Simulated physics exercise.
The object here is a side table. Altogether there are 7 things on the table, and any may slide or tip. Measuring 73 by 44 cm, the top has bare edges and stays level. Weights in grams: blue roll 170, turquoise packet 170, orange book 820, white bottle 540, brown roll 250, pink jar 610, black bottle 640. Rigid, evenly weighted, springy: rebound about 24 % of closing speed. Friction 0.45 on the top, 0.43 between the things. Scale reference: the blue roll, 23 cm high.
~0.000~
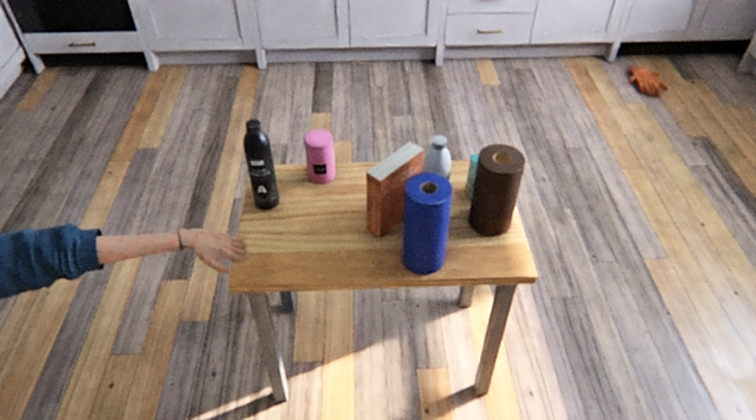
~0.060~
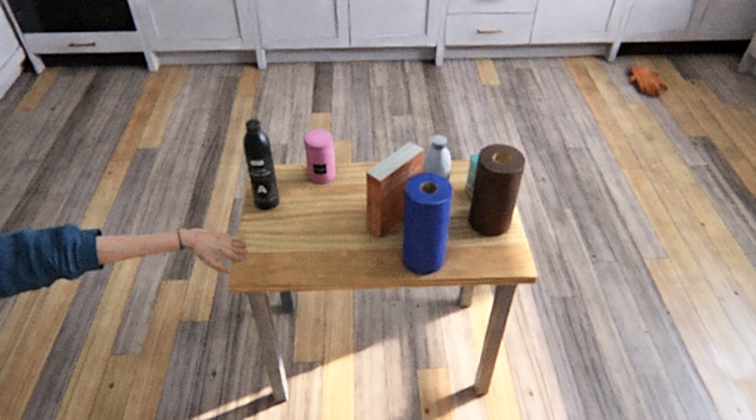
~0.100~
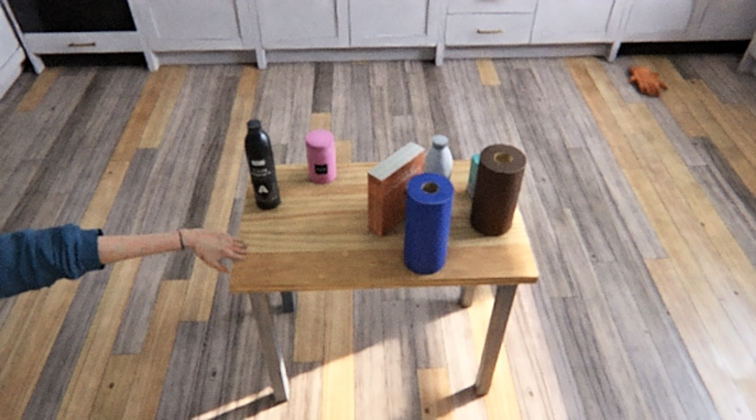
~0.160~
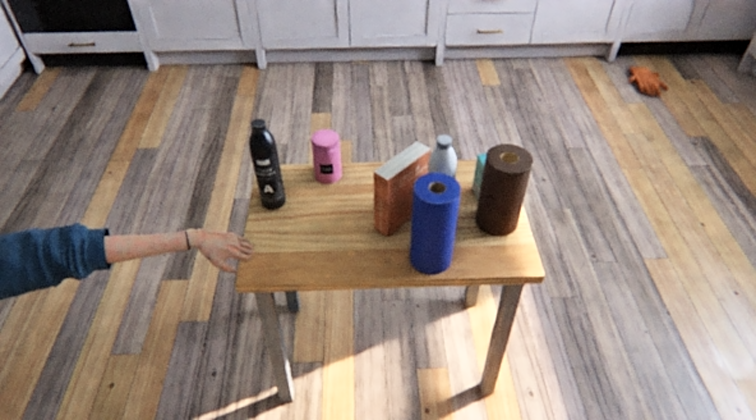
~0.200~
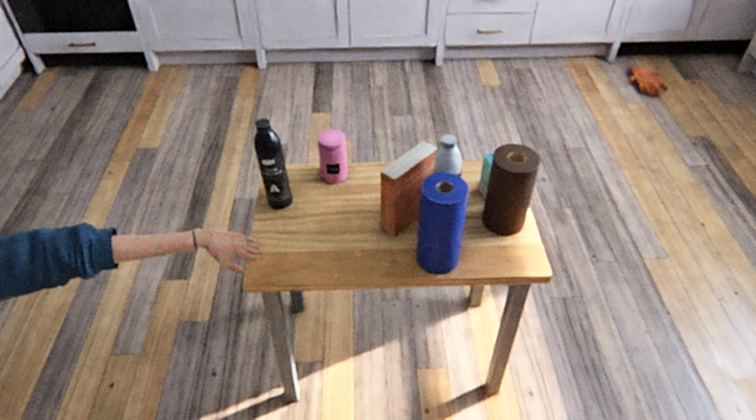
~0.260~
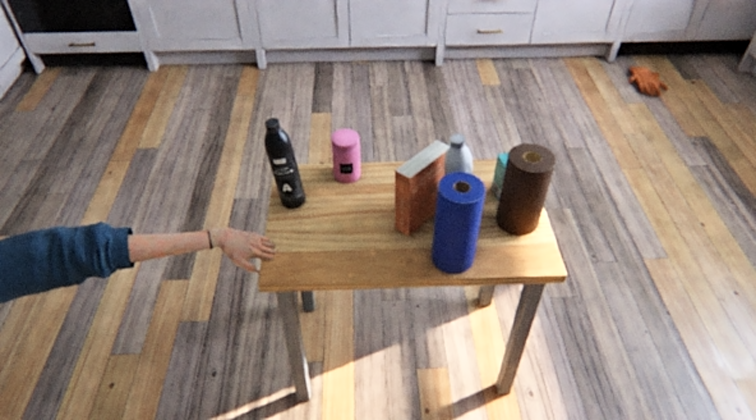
A side table is pushed slowly a short way to the right by a hand at its left edge, across the wooden floor of a kitchen seen from above at a fixed angle. On it stand a black bottle and pink jar at left, an orange book and blue roll near the middle, and a white bottle, turquoise packet and brown roll at right. All of them ride along upright with the tabletop.
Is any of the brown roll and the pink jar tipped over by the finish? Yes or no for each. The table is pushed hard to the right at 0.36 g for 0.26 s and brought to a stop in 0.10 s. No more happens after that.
Brown roll: Yes, pink jar: No.
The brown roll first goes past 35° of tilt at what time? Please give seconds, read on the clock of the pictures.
Somewhere about 0.8 s.
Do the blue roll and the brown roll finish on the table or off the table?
Result: Blue roll goes out of bounds, brown roll goes out of bounds.
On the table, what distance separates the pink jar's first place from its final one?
5 cm.
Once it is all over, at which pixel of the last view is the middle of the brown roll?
Around (602, 335).
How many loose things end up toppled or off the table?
5.
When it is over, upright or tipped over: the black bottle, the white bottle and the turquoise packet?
Here's how it ends: The black bottle comes down, the white bottle comes down, and the turquoise packet never goes down.
By 0.66 s, table along by 17 cm; brown roll tilted 15° near (591, 187); pink jar 5 cm from its spot near (399, 155); black bottle tilted 51°.
By 0.96 s, table along by 17 cm; blue roll and brown roll now off the table; pink jar 5 cm from its spot near (399, 155); white bottle on its side.
When it is over (1.7 s), off the table and tipped over, blue roll and brown roll; lying over on the table, orange book, white bottle and black bottle; the other 2 within 5 cm of the start. End places, in pixels of the last picture, brown roll near (602, 335), pink jar near (399, 155).
